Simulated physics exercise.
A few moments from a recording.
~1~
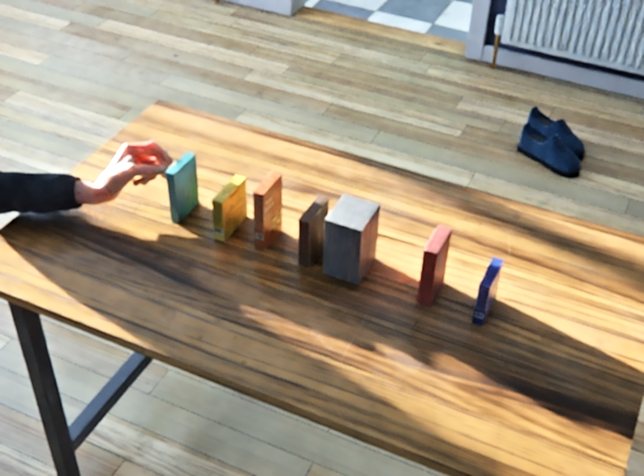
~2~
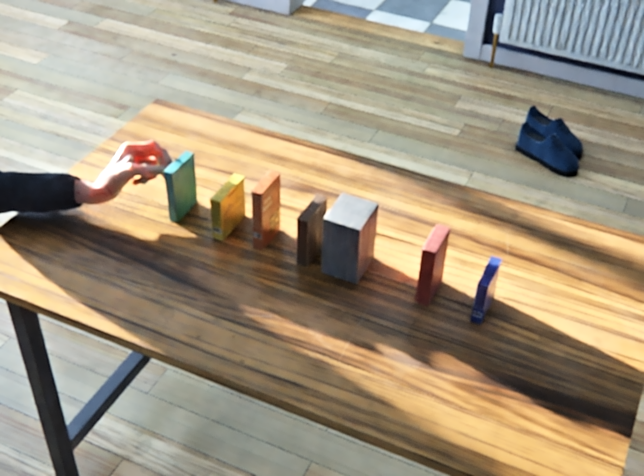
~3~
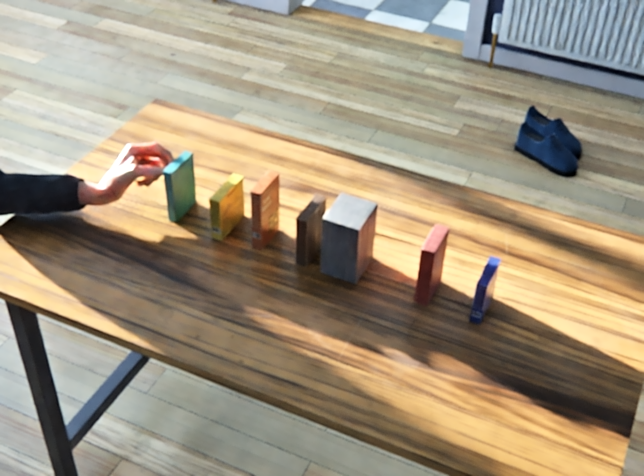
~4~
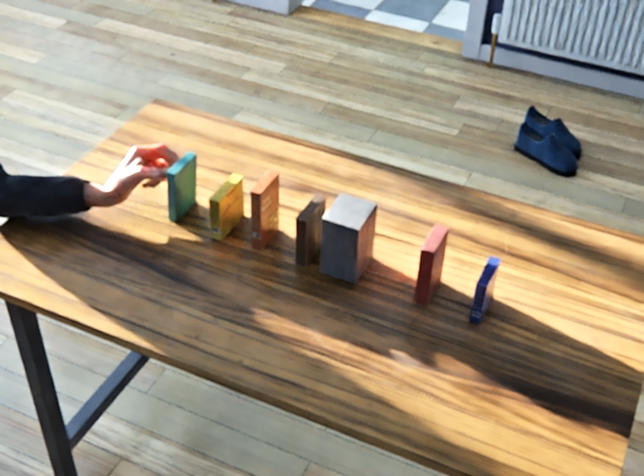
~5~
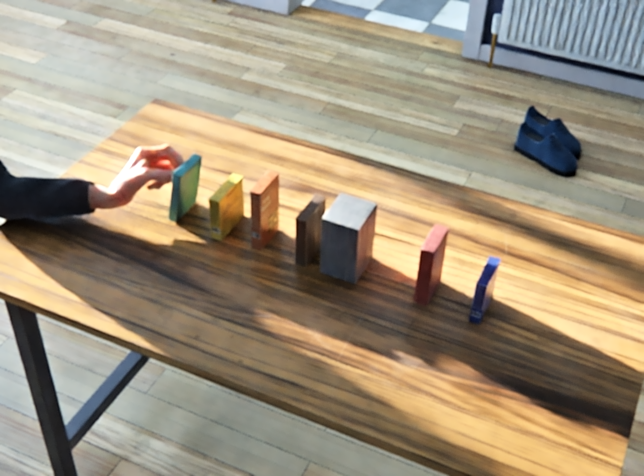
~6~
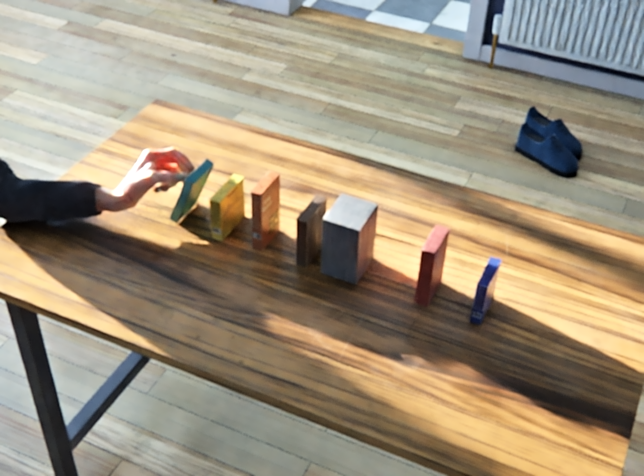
A hand at the left of a wooden table pushed the turquoise block, tilting it to the right toward the yellow packet, while the other upright pieces in the row stayed still.
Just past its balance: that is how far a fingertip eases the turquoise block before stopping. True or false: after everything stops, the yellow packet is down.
True.
Then, 0.20 s on from there, turquoise block 73° over; yellow packet turned 45° from how it was put near (247, 216); orange packet turned 4° from how it was put.
Then, 0.30 s on from there, turquoise block 78° over; yellow packet on its side near (258, 230); orange packet turned 18° from how it was put; brown block turned 8° from how it was put.
Then, 0.40 s on from there, turquoise block 90° over; yellow packet on its side near (263, 233); orange packet turned 22° from how it was put; brown block turned 15° from how it was put.
Then, 1.70 s on from there, yellow packet resting near (265, 235).
In the end, toppled on the table, yellow packet; moved from the start, orange packet; left askew, brown block; the other 2 unmoved. At the end, from the last picture's camera, yellow packet near (264, 233).
